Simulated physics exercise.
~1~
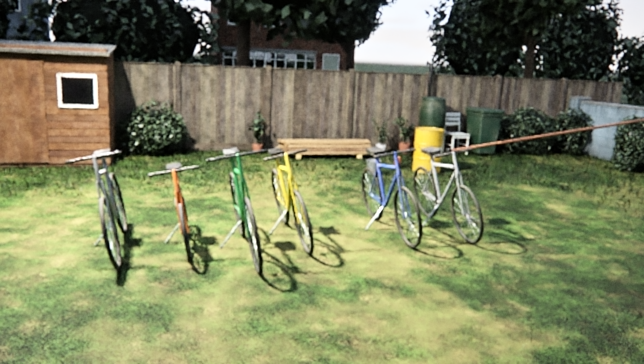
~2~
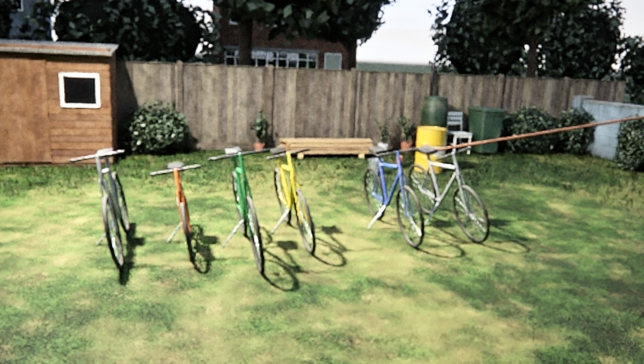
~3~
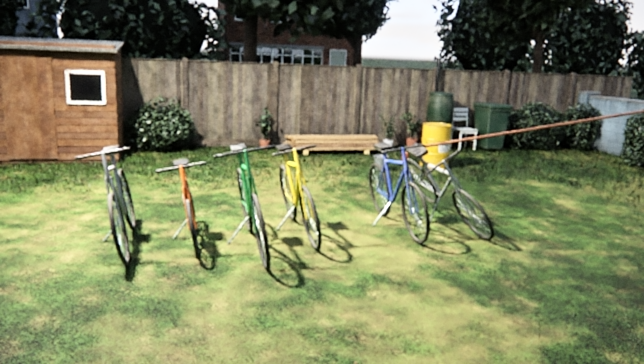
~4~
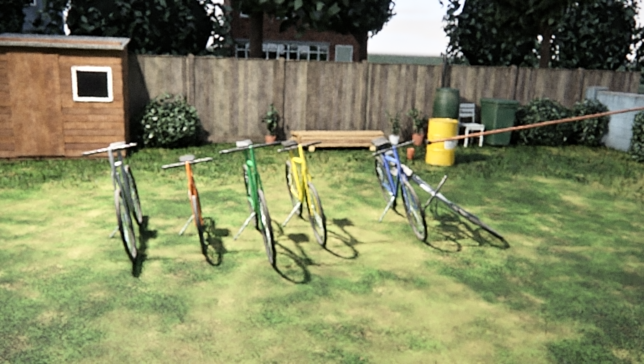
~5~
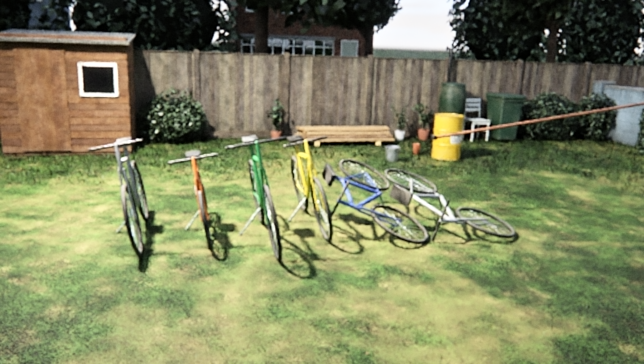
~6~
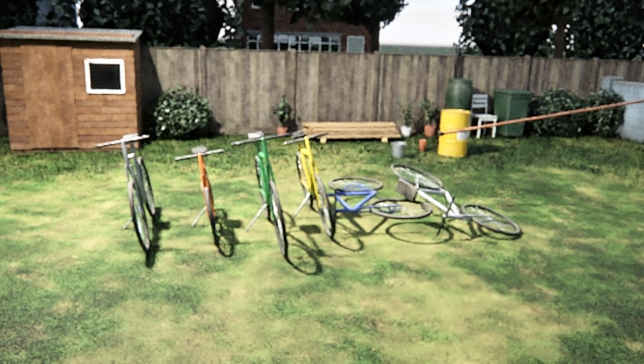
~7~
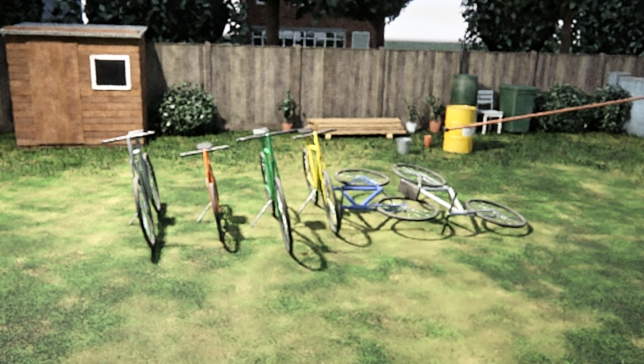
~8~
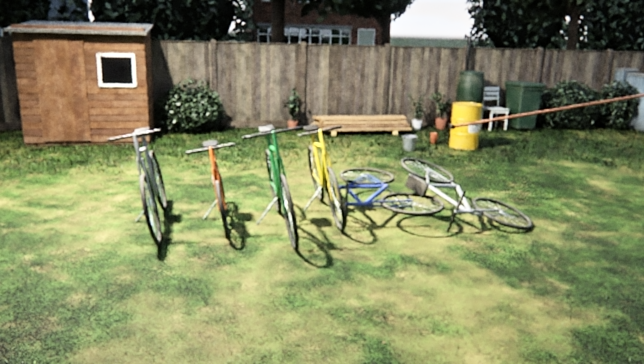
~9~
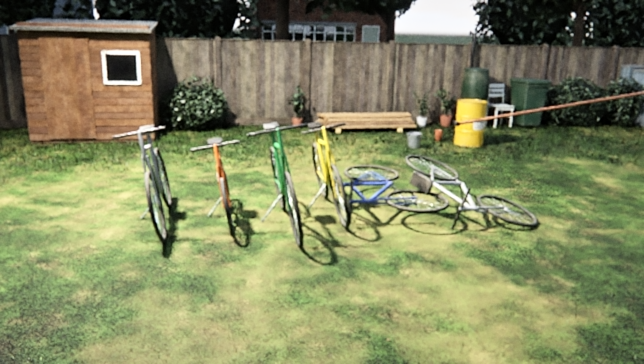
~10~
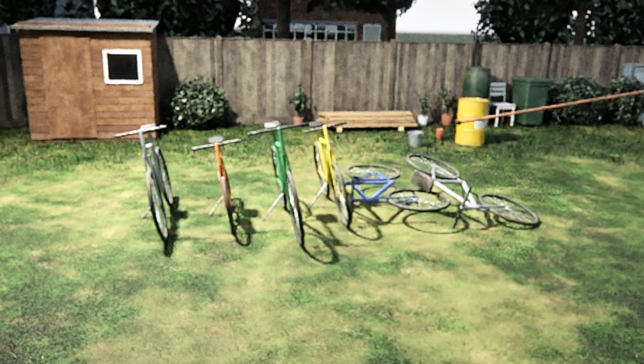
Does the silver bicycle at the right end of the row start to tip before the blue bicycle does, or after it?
The silver bicycle at the right end starts to tip before the blue one. It is already leaning well over while the blue bicycle is still upright.
